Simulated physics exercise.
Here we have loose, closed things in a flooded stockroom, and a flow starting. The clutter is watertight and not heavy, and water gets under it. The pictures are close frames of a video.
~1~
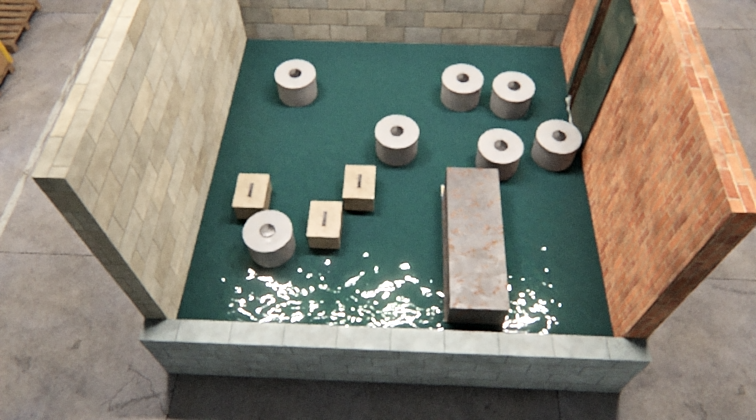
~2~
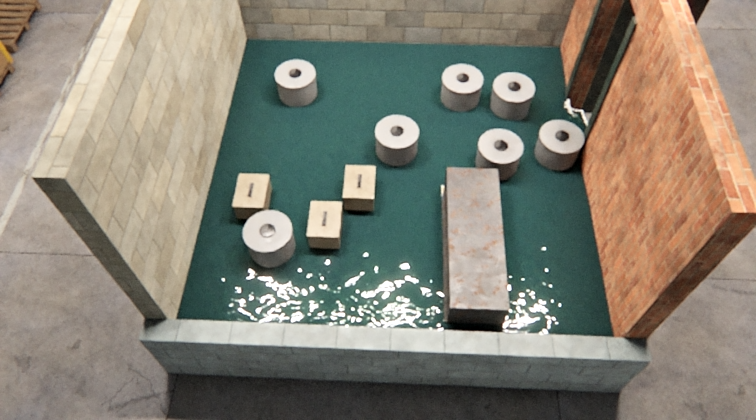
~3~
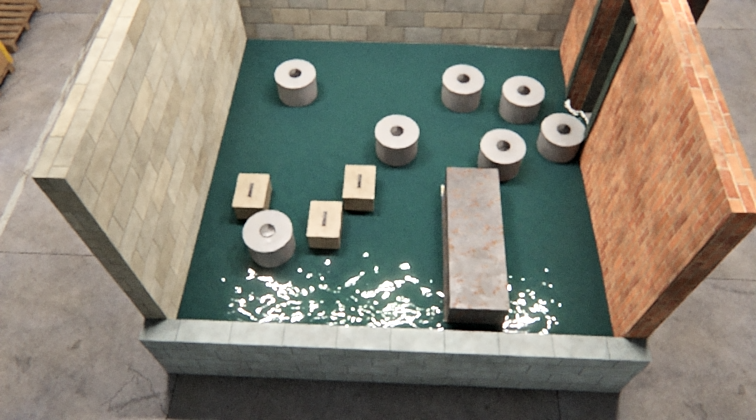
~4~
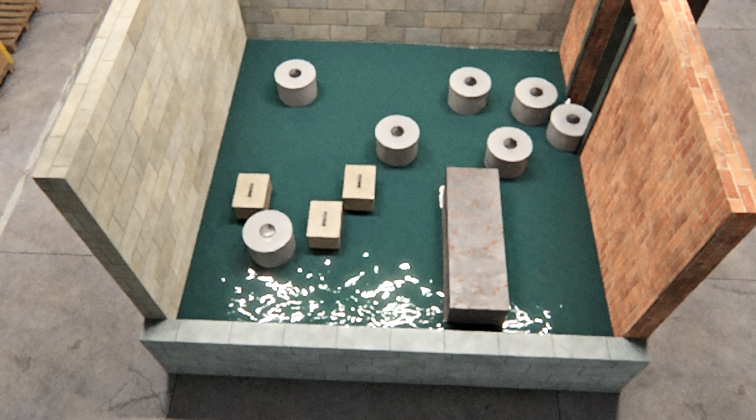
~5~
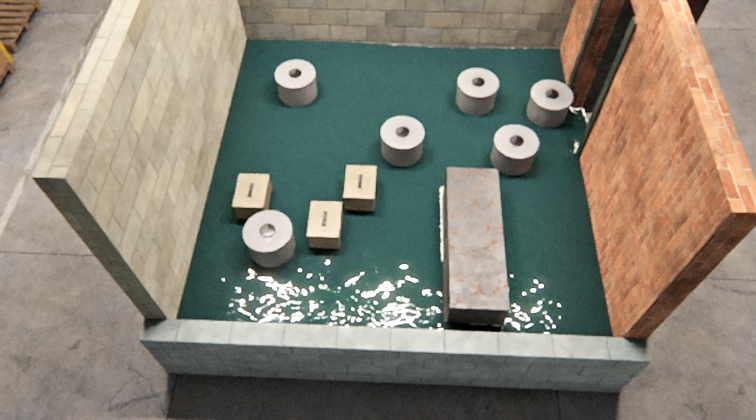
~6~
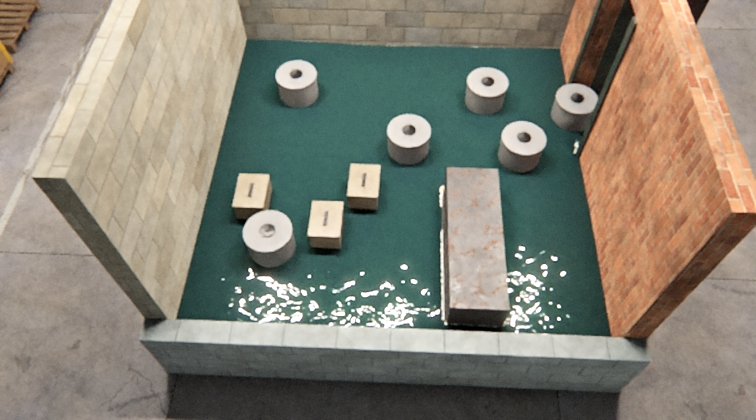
We see grey round tubs and small pale boxes in a walled pool of dark green water beside a long block; several tubs drift slowly right, and one slips out through the gap in the brick wall as another nears it.
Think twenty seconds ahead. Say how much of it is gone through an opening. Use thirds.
It is one to two thirds.
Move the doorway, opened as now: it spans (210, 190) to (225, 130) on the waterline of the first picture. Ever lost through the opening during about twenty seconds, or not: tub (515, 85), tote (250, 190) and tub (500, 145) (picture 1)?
One after the other: Stays, gone, no.
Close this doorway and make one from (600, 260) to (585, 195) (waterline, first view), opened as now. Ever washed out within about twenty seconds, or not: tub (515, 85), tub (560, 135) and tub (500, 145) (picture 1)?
As listed: Carried outside, through, out.
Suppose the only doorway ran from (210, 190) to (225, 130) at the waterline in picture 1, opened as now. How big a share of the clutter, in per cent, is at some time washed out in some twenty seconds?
About 70 per cent.
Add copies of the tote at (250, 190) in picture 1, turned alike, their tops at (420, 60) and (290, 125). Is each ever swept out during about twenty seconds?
As listed: Yes, kept in.
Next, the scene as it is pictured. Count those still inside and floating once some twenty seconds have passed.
I count 4.
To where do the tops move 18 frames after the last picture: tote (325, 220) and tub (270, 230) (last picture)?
Roughly at (361, 192) and (291, 214).
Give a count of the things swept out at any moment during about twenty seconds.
That makes 6.
A moment on, 3 of 10 are out; 7 afloat.
Next, 5 of 10 are out; 5 afloat.
Later, 6 of 10 are out; 4 afloat.
In the end, 6 of 10 are out; 4 afloat.
